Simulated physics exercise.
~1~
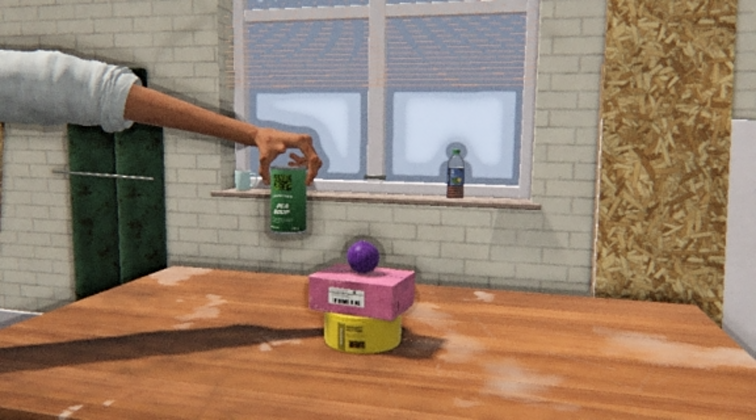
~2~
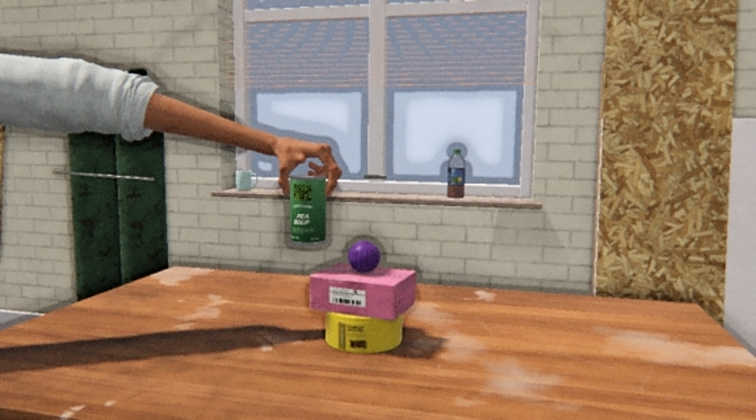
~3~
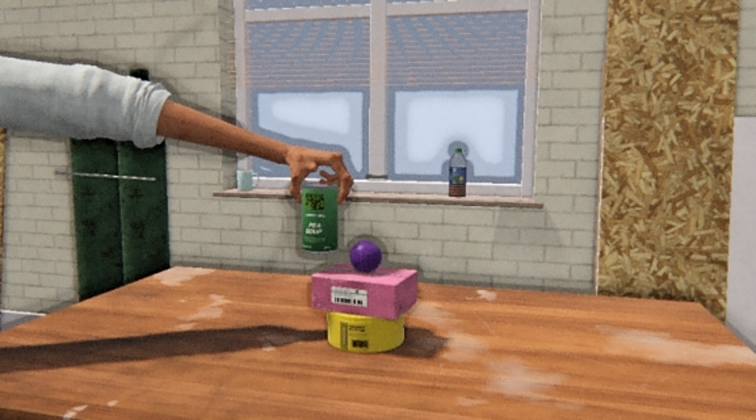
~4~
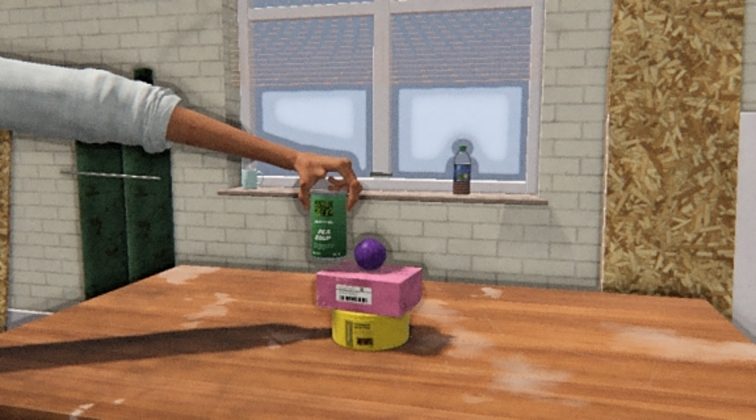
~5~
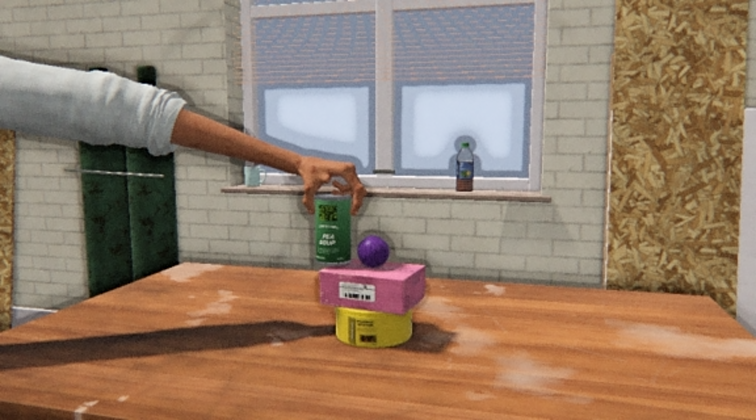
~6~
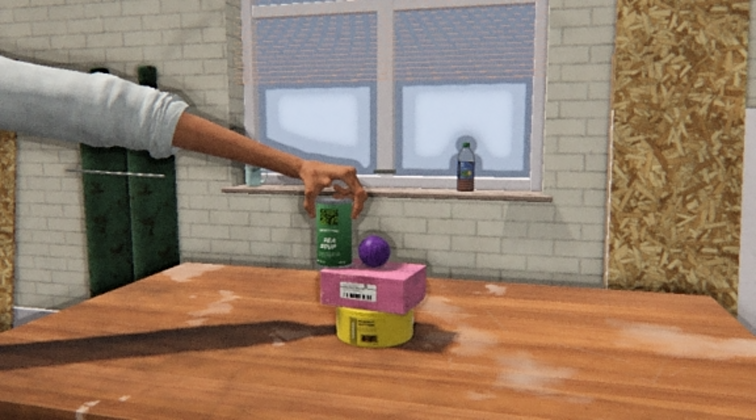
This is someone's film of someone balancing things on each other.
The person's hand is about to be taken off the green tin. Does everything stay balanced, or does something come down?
It stays upright.
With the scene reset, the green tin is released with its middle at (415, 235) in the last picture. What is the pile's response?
Afterwards the pile remains stable.
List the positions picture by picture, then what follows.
On its way; green tin (289, 200); purple onion (363, 257), in the first picture.
On its way; green tin (308, 209); pink box (364, 290), in the second picture.
On its way; green tin (320, 218); yellow tub (366, 322), in the third picture.
On its way; green tin (329, 224); purple onion (370, 254), in the fourth picture.
On its way; green tin (333, 229); pink box (373, 285), in the fifth picture.
Set down, still held; green tin (334, 233); yellow tub (375, 317), in the sixth picture.
Then, 0.20 s past the last view, nothing moves.
Then, 0.50 s past the last view, green tin resting near (334, 233).
Finally, all 4 still in place. Final places as the last picture's camera would see them, green tin near (334, 233). The pile keeps its balance.
